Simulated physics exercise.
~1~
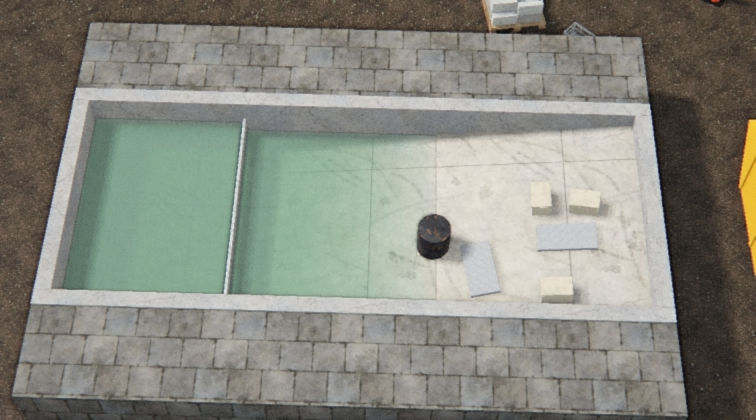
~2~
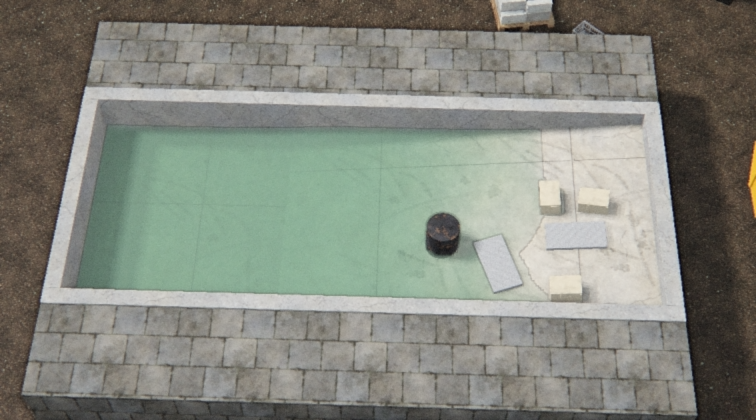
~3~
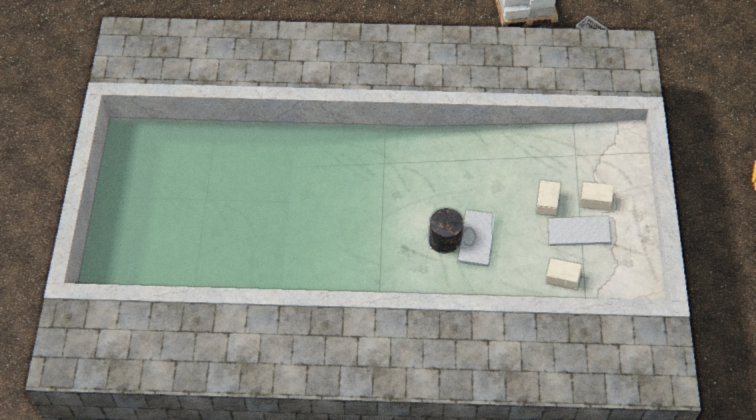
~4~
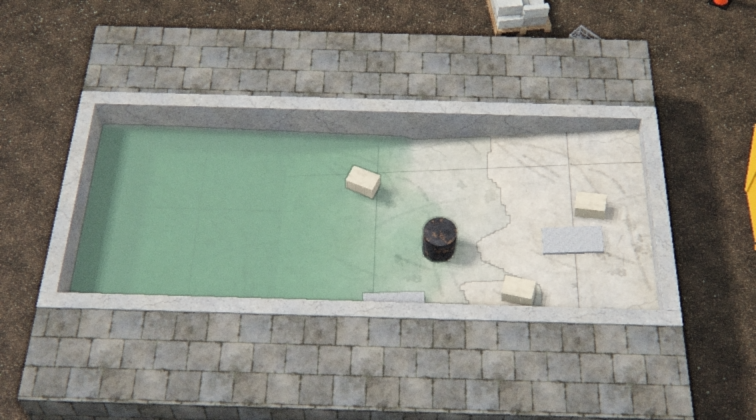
At first, greenish water stands behind a thin barrier at the left of a stone-edged basin, with shallower water beyond it and pale blocks and flat grey slabs scattered around a dark barrel at the right. The barrier is gone next, and the water spreads up the slope, shifting the nearer slab slightly right. As it reaches farther, that slab swings back against the barrel and the lower block edges upward. The water then draws back left, carrying an upper block past the barrel. Finally, the slab lies along the near wall, the lower block sits farther left, and the barrel still stands.
